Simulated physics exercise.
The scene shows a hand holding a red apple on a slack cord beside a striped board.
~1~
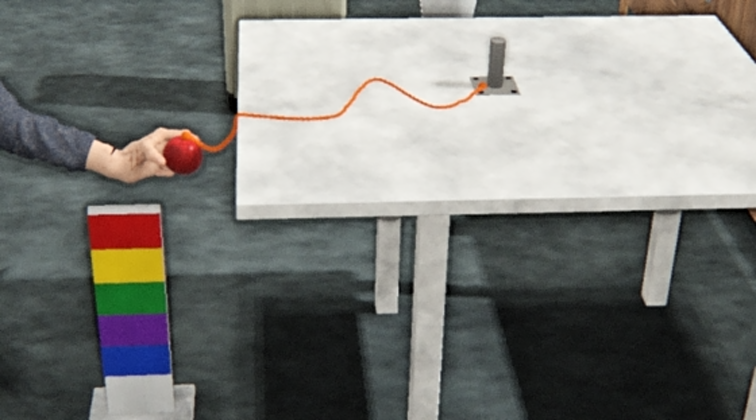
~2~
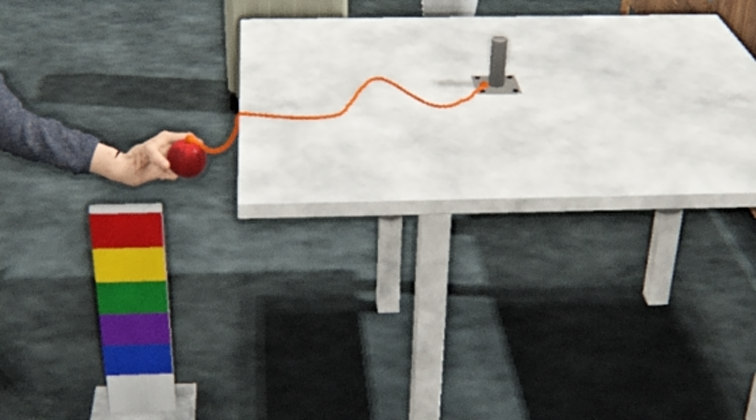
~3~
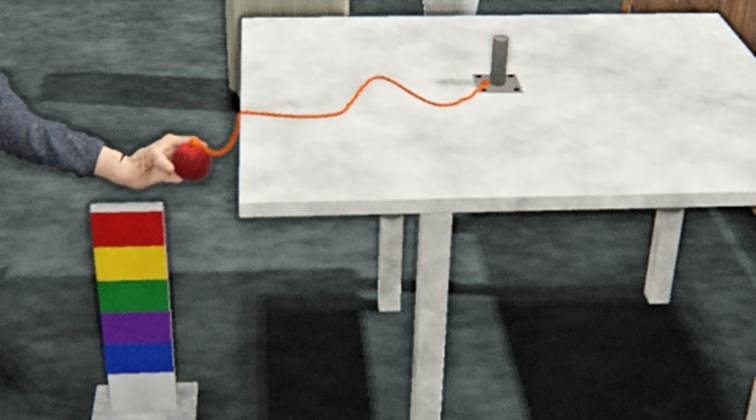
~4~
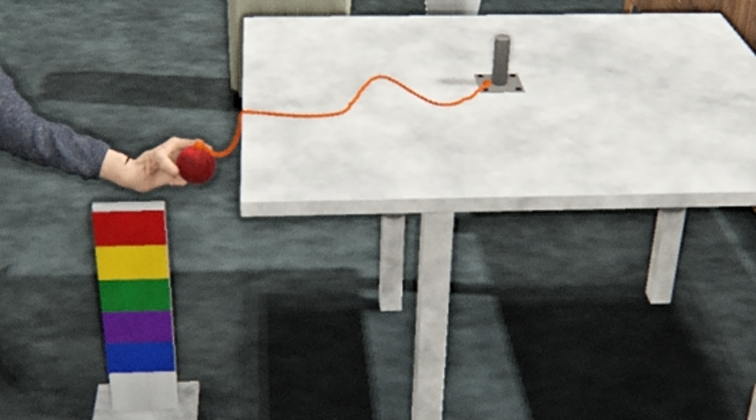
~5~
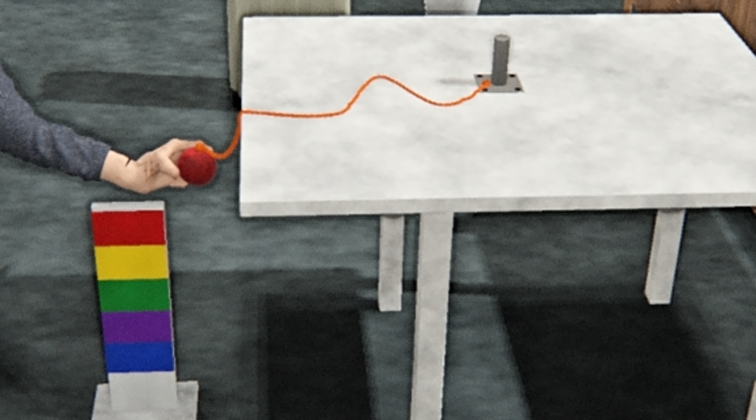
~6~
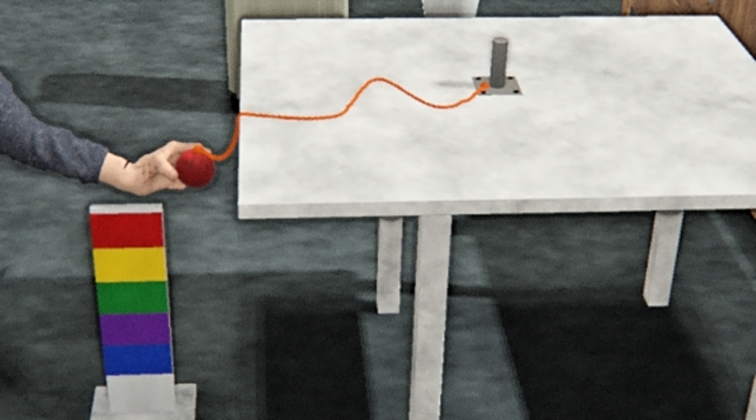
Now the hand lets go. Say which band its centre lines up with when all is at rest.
It lines up with green.
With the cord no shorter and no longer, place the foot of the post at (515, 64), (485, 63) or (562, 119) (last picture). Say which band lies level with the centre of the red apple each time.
Yellow, green, yellow.
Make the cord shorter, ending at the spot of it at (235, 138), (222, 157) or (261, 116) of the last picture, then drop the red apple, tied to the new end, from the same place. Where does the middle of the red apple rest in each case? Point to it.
Try 1: (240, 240); try 2: (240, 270); try 3: (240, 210).
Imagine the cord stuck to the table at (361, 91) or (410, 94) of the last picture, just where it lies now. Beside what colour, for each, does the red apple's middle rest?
First try red, second try yellow.
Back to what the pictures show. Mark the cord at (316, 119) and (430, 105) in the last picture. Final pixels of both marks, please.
The first one ends up at (240, 141) and the second one at (401, 92).
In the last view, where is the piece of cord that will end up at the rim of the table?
It's the one at (344, 112).
A little later, apple near (204, 283); level with green.
Next, apple near (271, 274); level with green.
Later still, apple near (232, 291); level with green.
When it is over, apple near (245, 289); level with green. Its centre hangs level with the green band.
